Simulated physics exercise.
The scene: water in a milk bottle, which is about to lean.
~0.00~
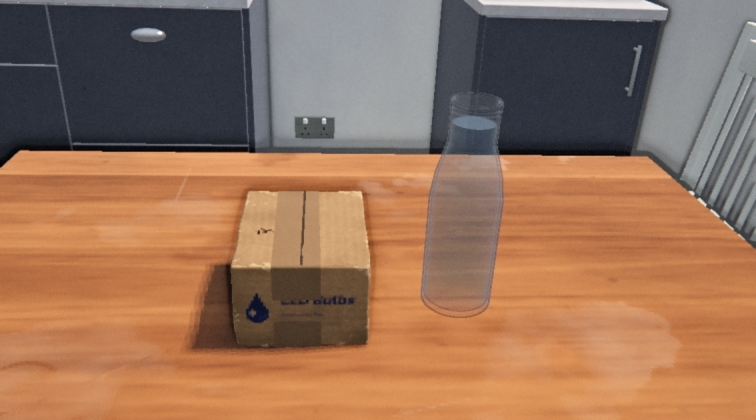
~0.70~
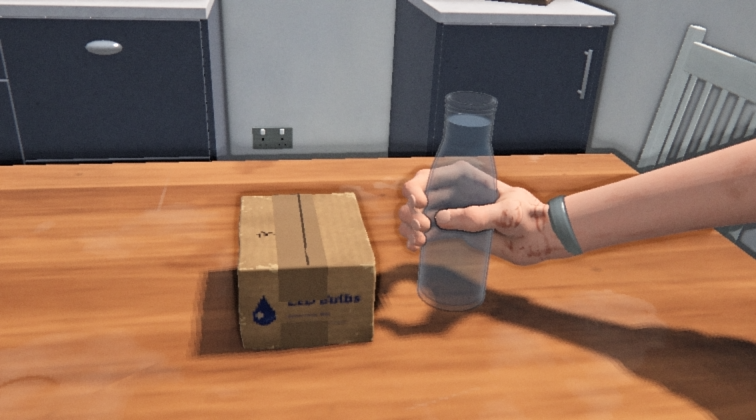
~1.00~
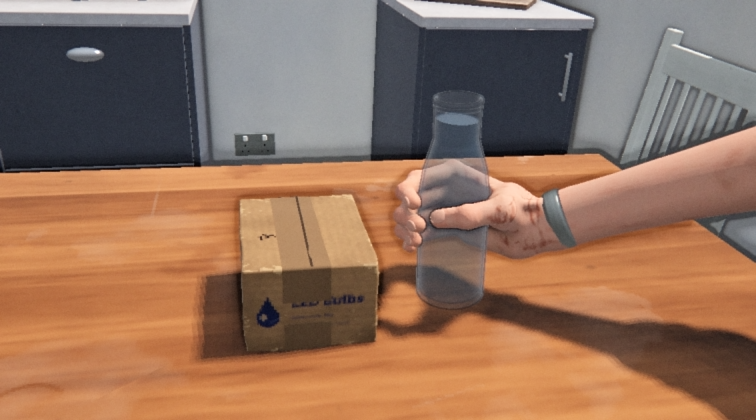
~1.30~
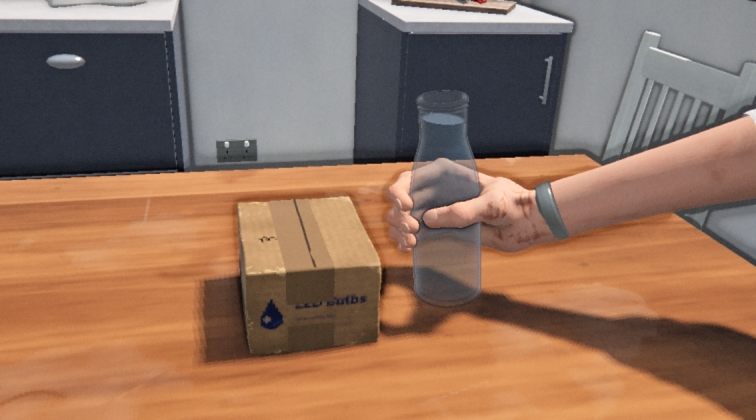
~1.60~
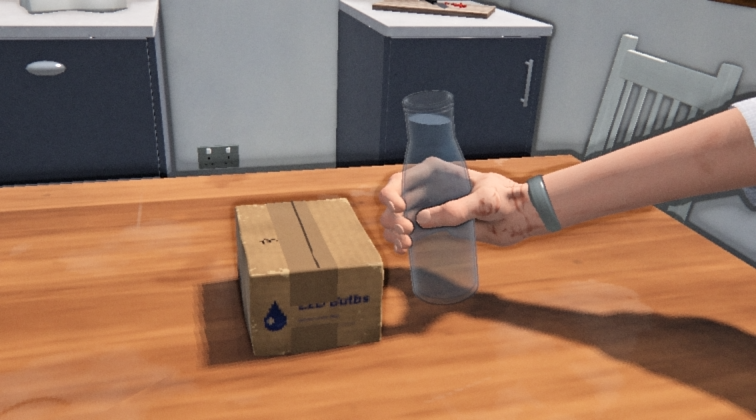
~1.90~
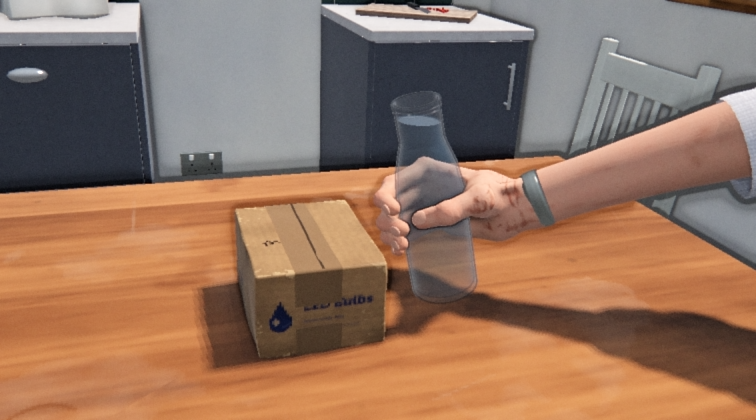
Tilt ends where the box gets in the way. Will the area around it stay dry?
Yes. The liquid remains inside.
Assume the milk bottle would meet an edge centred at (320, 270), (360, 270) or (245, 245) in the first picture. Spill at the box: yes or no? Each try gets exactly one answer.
One by one, the answers are: Pours over, pours over and pours over.
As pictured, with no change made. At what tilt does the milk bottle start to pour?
At 50 degrees or so.
By 2.5 s, the milk bottle leans by about 25°; its rim is dry.
By 3.1 s, the milk bottle leans by about 30°; its rim is dry.
By 4.5 s, the milk bottle leans by about 35°, against the box; its rim is dry.
